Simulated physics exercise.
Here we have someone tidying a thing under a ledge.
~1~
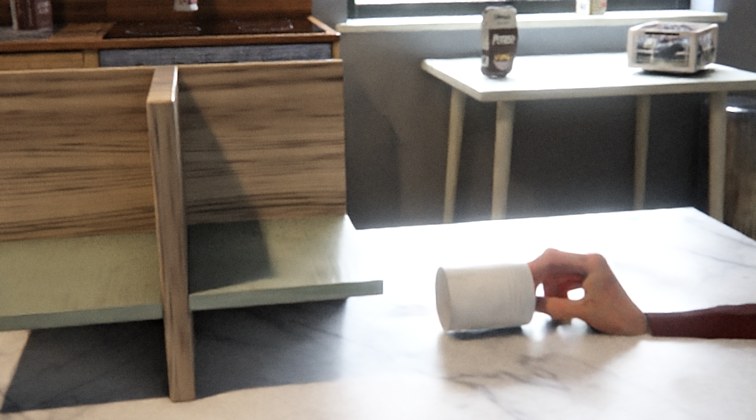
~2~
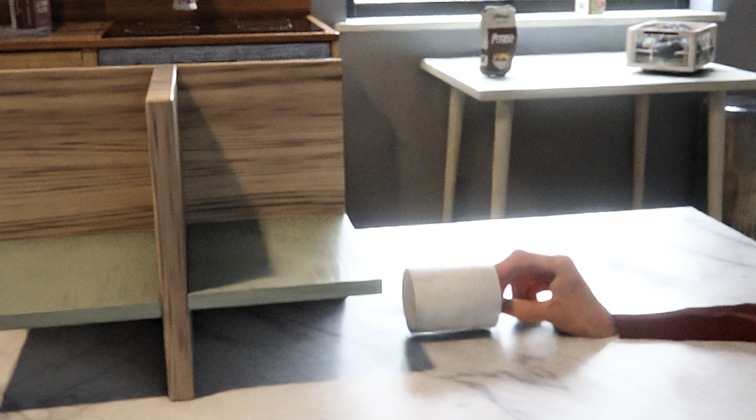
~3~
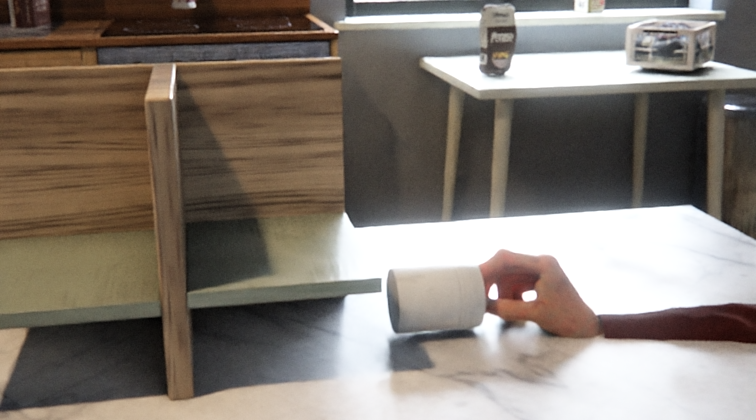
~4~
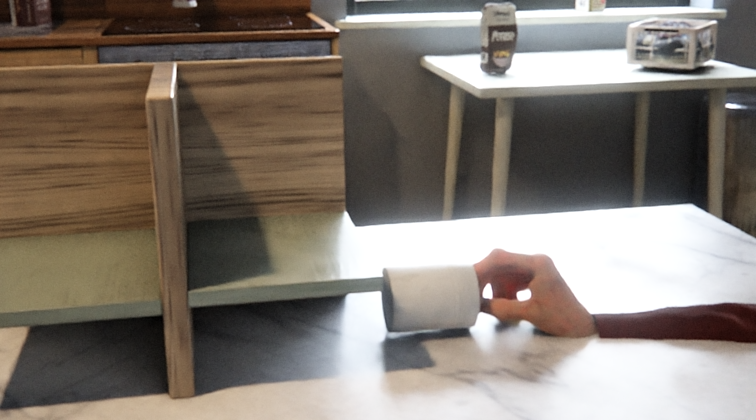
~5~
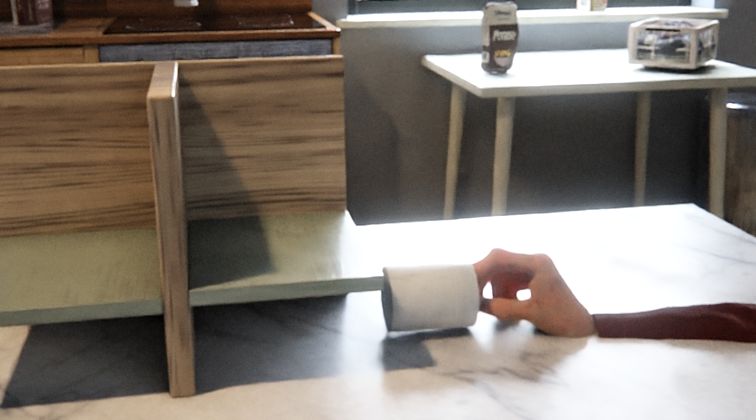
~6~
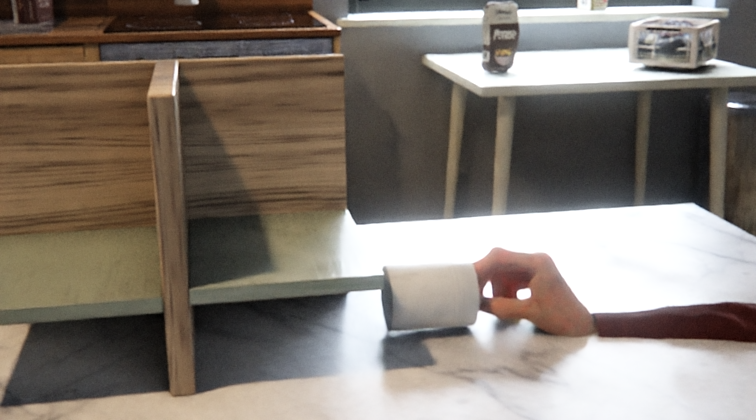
Hand sliding a white beaker lying on its side leftward across a marble surface to a shelf's edge, then staying still.
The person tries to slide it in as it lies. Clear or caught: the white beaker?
The white beaker slides in.
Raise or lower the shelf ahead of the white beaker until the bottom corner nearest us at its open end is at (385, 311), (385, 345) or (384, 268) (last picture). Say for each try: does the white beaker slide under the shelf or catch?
One after another: It is stopped; catches on the edge; slides in.
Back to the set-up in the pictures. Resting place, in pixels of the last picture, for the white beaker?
Around (314, 305).
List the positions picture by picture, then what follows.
Hand sliding it forward; white beaker (483, 296); shelf (174, 221), in the first picture.
Hand sliding it forward; white beaker (450, 298); shelf (173, 221), in the second picture.
Hand sliding it forward; white beaker (434, 297); shelf (172, 219), in the third picture.
Hand sliding it forward; white beaker (428, 297); shelf (173, 218), in the fourth picture.
Hand sliding it forward; white beaker (428, 296); shelf (174, 217), in the fifth picture.
Hand sliding it forward; white beaker (428, 295); shelf (174, 216), in the sixth picture.
Then, 0.28 s later than the last frame, white beaker sliding up to the opening near (404, 297).
Then, 0.48 s later than the last frame, white beaker part of the way in near (360, 301).
Then, 0.64 s later than the last frame, white beaker all the way in near (325, 304).
When it is over, the white beaker clears the shelf, near (314, 305).
